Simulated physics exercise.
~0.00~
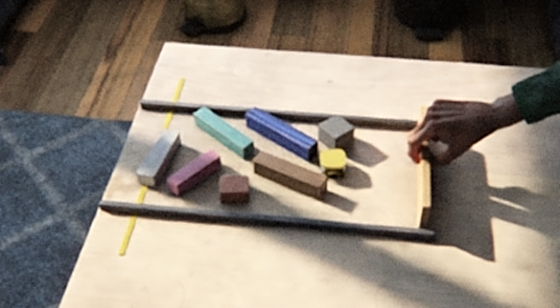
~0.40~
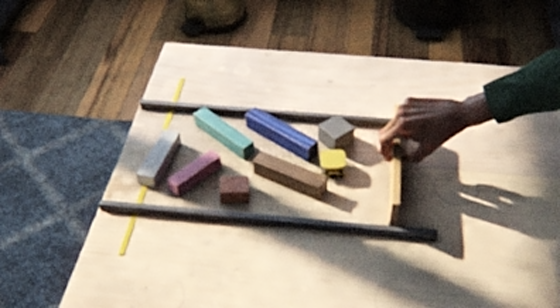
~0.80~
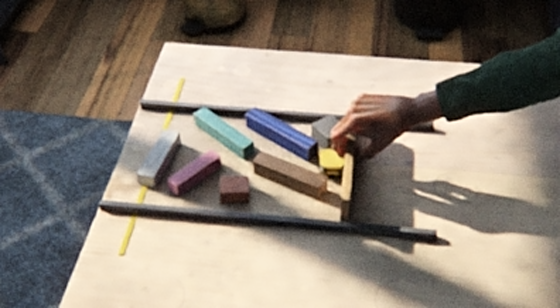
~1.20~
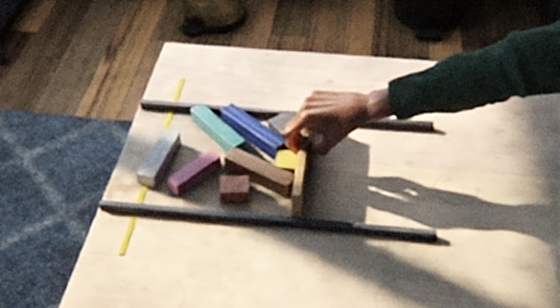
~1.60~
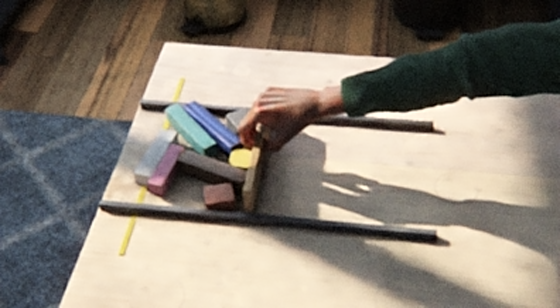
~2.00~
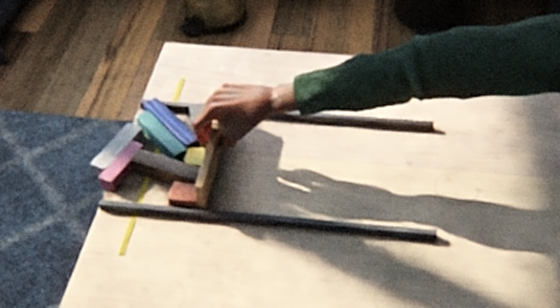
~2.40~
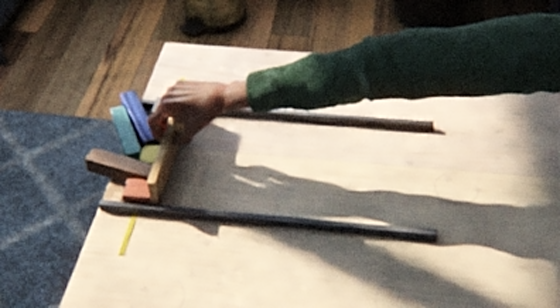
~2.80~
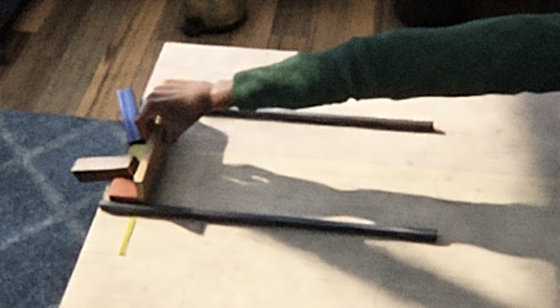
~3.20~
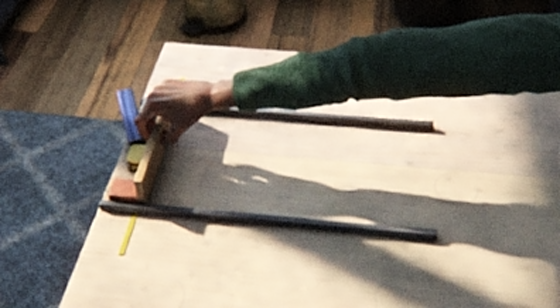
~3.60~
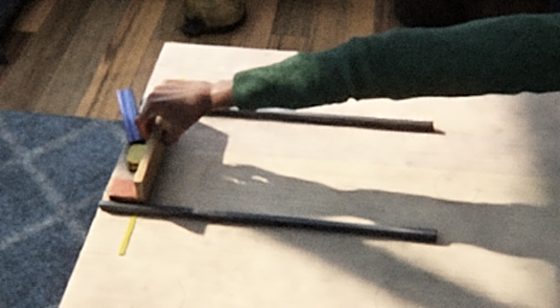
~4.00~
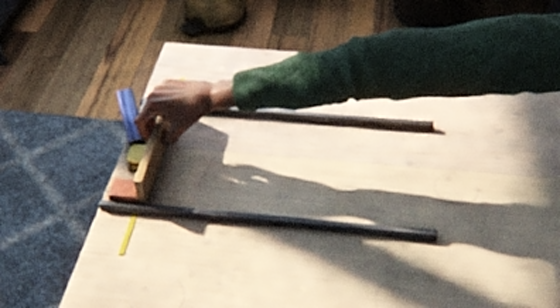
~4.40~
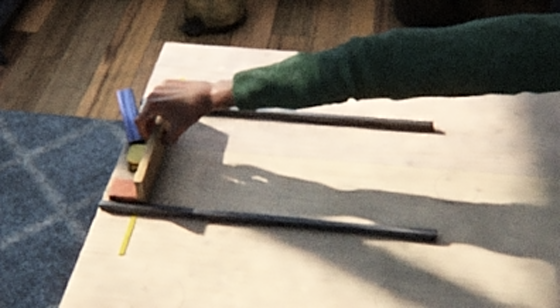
On a wooden tabletop, a hand sliding a board left between dark rails, bunching coloured blocks and pushing several off the edge.
